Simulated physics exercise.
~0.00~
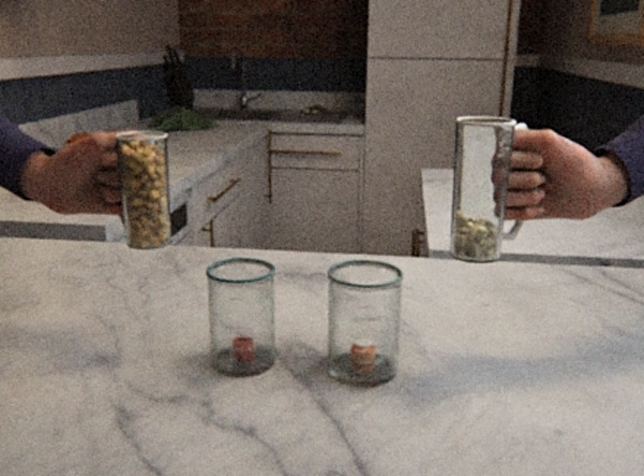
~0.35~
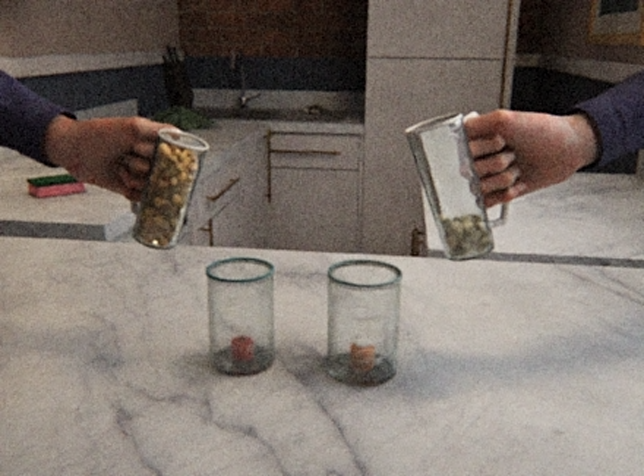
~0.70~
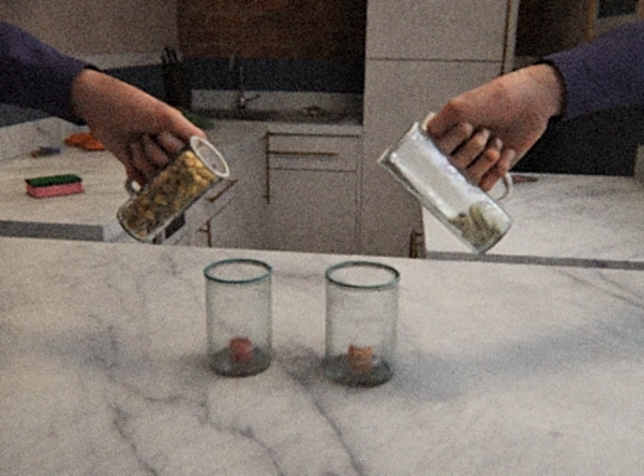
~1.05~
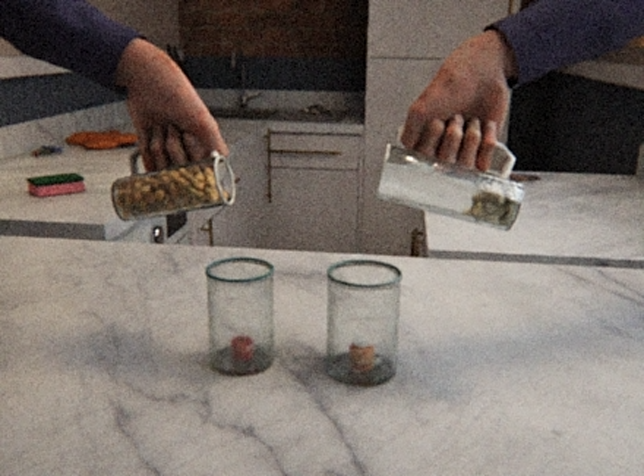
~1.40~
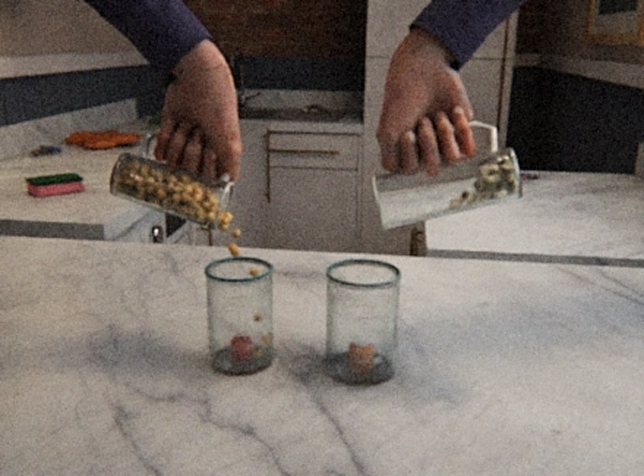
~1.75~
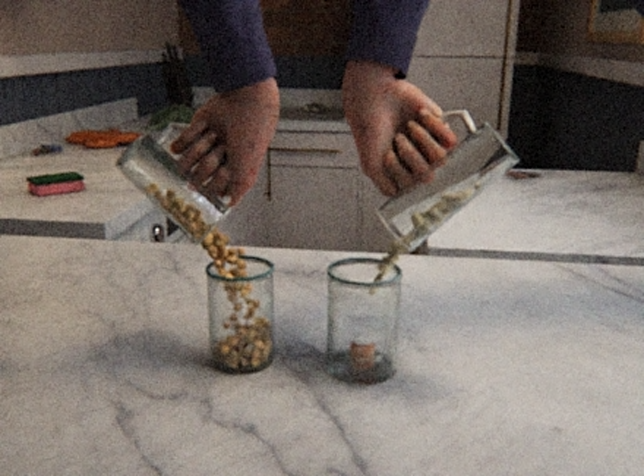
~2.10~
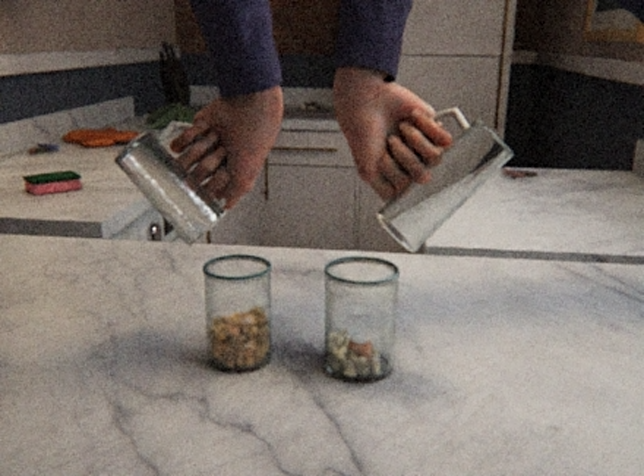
In this clip, two hands tip glass mugs of dry, loose pieces over two clear glasses on a marble counter, each holding a small reddish object. The left glass fills partway, covering its object, while the right gets a shallow layer, leaving its object showing, and both mugs end empty.
